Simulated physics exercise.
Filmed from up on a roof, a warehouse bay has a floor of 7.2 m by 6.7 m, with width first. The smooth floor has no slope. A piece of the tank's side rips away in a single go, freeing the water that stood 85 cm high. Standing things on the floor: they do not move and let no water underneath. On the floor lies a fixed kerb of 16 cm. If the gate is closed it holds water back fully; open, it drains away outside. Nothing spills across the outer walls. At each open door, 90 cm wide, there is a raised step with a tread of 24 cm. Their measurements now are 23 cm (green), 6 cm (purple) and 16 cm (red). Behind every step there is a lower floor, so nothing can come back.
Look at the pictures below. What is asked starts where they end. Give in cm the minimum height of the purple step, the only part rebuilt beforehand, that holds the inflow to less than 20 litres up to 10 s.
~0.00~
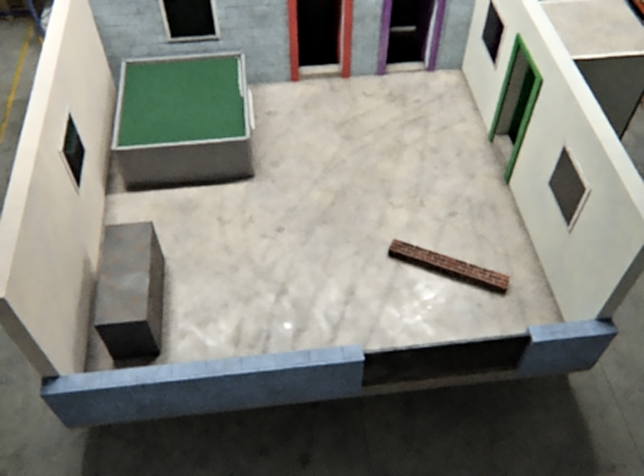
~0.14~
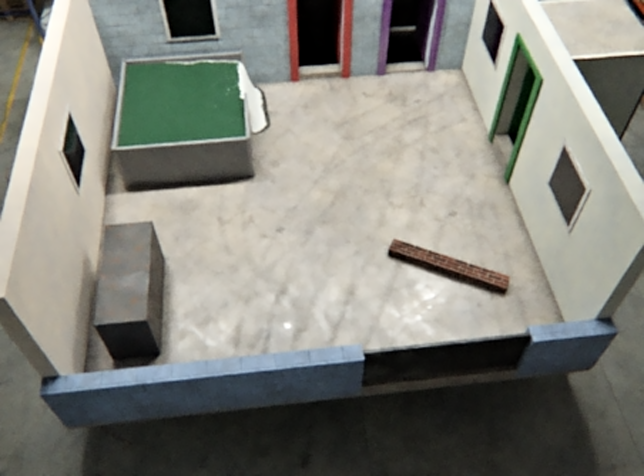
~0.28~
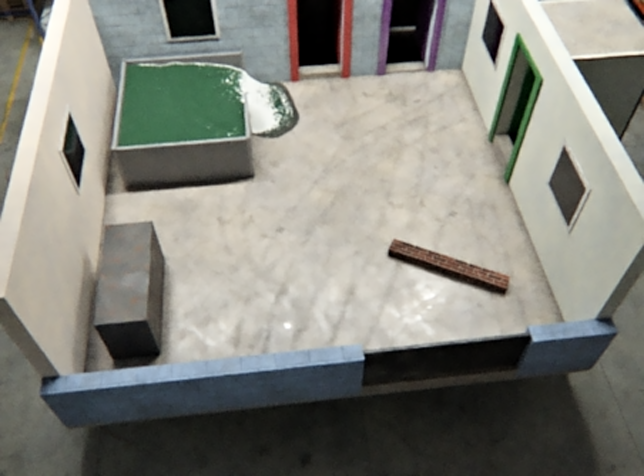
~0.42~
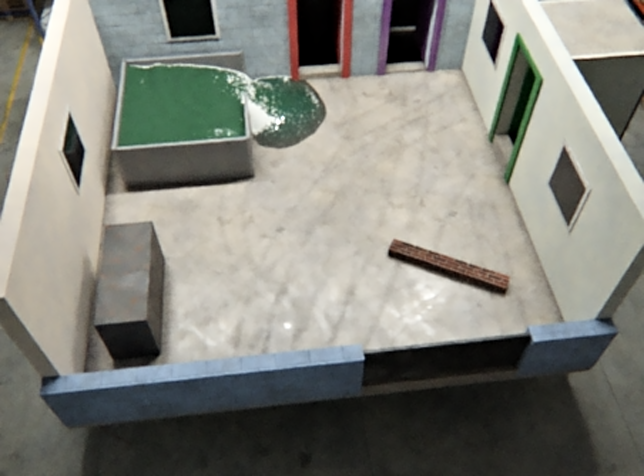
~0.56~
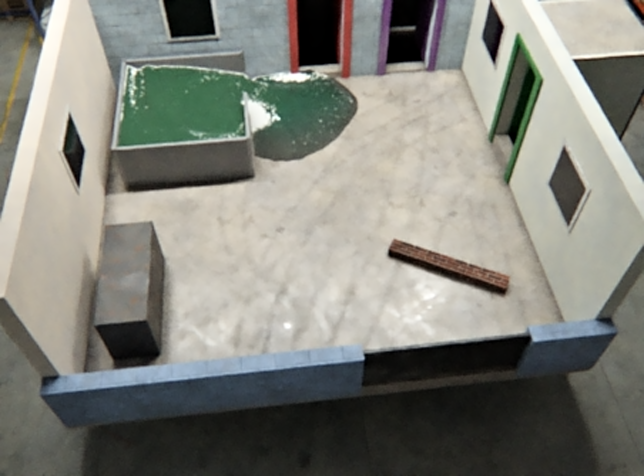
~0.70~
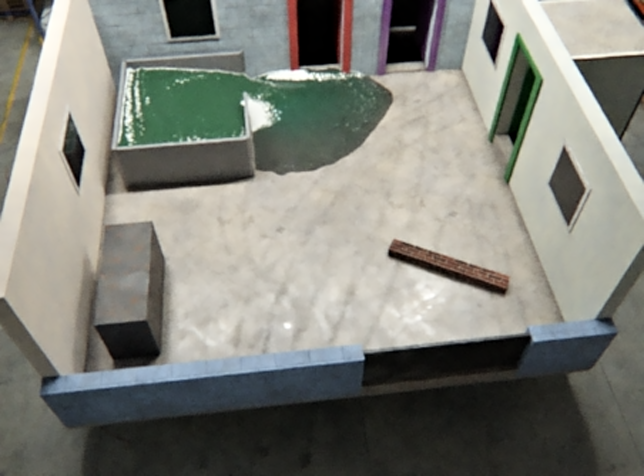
The minimum height is about 22 cm.
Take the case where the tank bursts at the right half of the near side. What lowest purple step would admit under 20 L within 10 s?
Required height: Approx. 9.5 cm.
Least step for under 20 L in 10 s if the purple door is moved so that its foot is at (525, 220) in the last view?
It needs roughly 15 cm.
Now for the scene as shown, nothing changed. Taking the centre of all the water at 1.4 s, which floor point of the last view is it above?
Approximately (238, 126).
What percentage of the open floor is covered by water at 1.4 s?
Some 30 per cent is wet.
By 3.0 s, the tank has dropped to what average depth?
41 cm, roughly.
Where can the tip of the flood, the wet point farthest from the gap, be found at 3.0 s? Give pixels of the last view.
Pixel: About (545, 298).
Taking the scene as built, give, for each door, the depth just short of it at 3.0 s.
Depths, in cm - green: 26, purple: 17, red: 19.
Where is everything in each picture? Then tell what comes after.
In the first picture, still water, 85 cm deep, in the tank at (183, 101); the purple door at (411, 31) is dry.
In the second picture, the gap is at (245, 97), the front 0.4 m out at (266, 125); the back of the tank holds 85 cm.
In the third picture, water pours out at (245, 100) and has run 0.9 m, to (293, 121); about 13 cm deep outside, 85 cm at the back.
In the fourth picture, the front is at (322, 108), 1.5 m from the gap at (246, 100); 2.2 m2 of floor is wet, 85 cm left at the back.
In the fifth picture, water pours out at (246, 101) and has run 2.1 m, to (353, 110); about 9 cm deep outside, 81 cm at the back.
In the sixth picture, the gap is at (246, 101), the front 2.8 m out at (387, 103); the back of the tank holds 73 cm; 0.8 m in a straight line remain to the purple door at (411, 31).
After 1.4 s water covers 30 % of the floor, deepest (50 cm) near (252, 108); 12 cm at the purple door, 1 litre in over its 6 cm step.
After 3.0 s water covers 40 % of the floor, deepest (40 cm) near (459, 80); 17 cm at the purple door, 25 litres in over its 6 cm step.
After 10.0 s water covers 100 % of the floor, deepest (18 cm) near (177, 217); 12 cm at the purple door, 295 litres in over its 6 cm step.
At the purple door as built, the water arrived by 0.9 s and peaked near 18 cm at 3.2 s.
With a step of 18.5 cm, 41 litres would have come in within the 10 s; with 25 cm, 10 litres. So under 20 litres takes about 22 cm.
